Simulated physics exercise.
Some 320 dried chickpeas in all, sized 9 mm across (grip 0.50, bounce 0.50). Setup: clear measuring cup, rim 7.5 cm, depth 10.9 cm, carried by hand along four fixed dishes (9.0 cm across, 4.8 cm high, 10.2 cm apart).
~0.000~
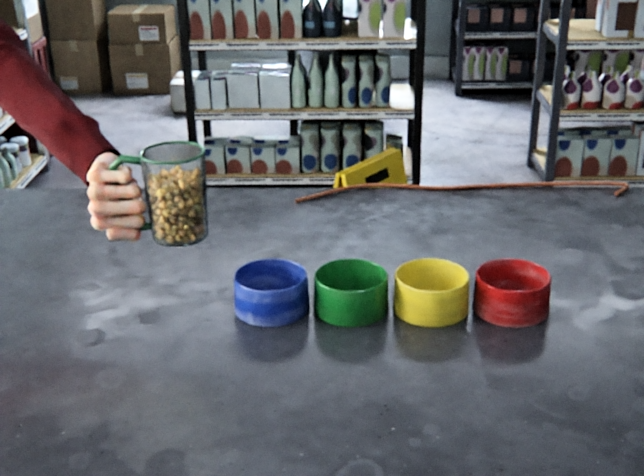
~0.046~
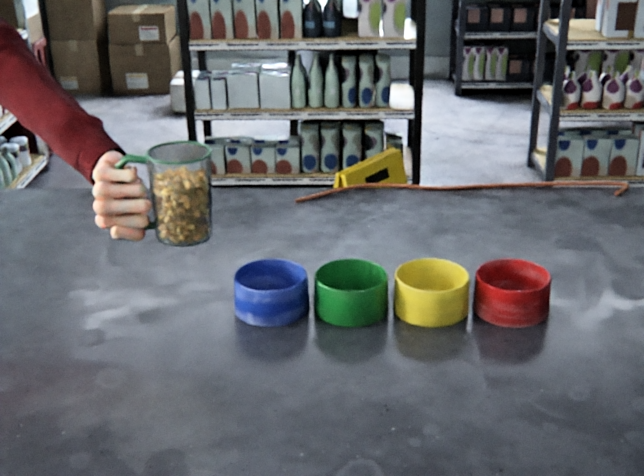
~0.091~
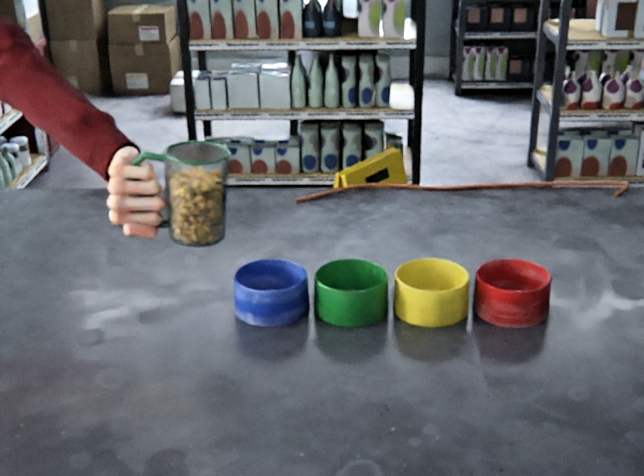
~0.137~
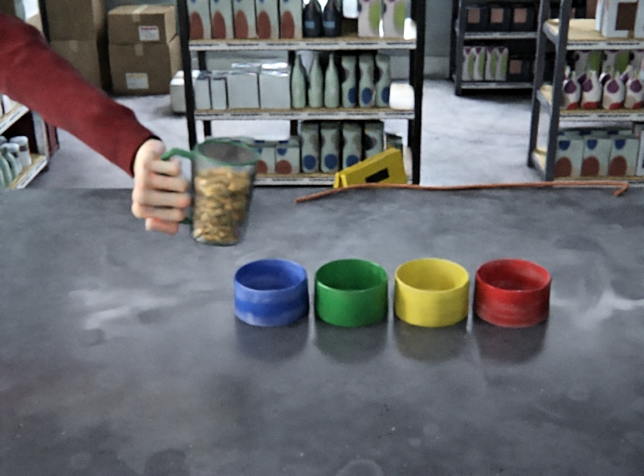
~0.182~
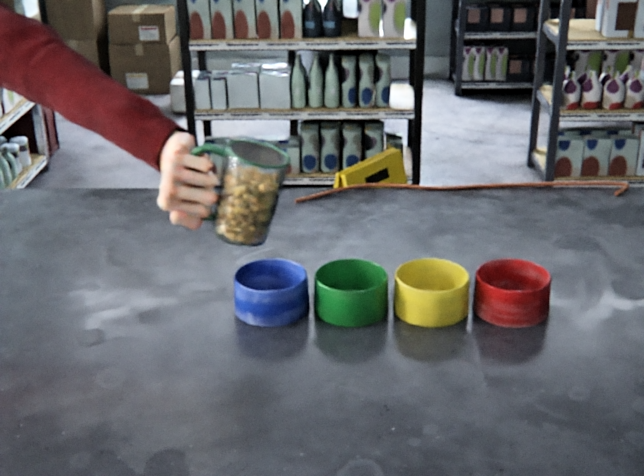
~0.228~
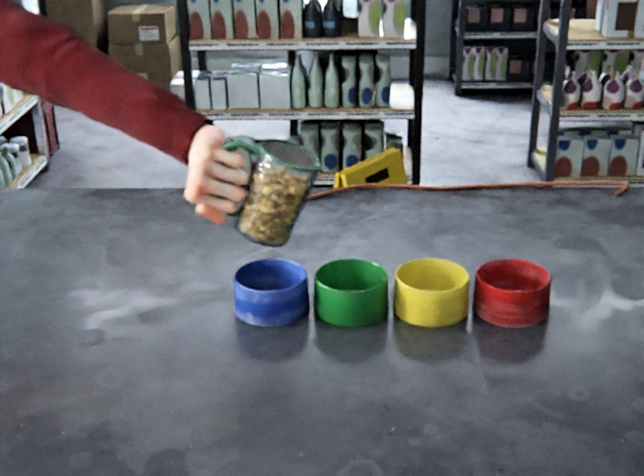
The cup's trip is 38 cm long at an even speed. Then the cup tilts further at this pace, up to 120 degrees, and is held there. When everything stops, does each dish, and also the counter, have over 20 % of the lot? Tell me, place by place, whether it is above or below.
Red: Above the mark; blue: Below the mark; green: Below the mark; yellow: Below the mark; counter: Above the mark.
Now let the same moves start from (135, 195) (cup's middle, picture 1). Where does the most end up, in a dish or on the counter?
I'd say red collects the most.
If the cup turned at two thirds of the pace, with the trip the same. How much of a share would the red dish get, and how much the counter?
The red dish would get 70 and the counter 30.
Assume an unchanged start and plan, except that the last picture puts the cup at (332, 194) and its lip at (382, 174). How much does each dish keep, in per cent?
Per cent kept: Red 60, blue 0, green 0, yellow 0.
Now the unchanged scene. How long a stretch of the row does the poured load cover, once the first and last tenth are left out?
Roughly 16 centimetres.
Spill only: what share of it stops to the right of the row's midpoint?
Share: About 100 in a hundred.
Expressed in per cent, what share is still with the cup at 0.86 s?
About 85 %.
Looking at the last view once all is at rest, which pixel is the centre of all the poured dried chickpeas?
Centre at rest: Approx. (528, 297) px.
Then, at 0.60 s, tilt 69 degrees; cup holds 100 %.
After 0.86 s, tilt 102 degrees; cup holds 85 %, red 5 %.
After 1.21 s, tilt 120 degrees; cup holds 35 %, red 45 %.
In the end, at 2.1 s, red 70 %, blue 0 %, green 0 %, yellow 0 %, counter 30 %.
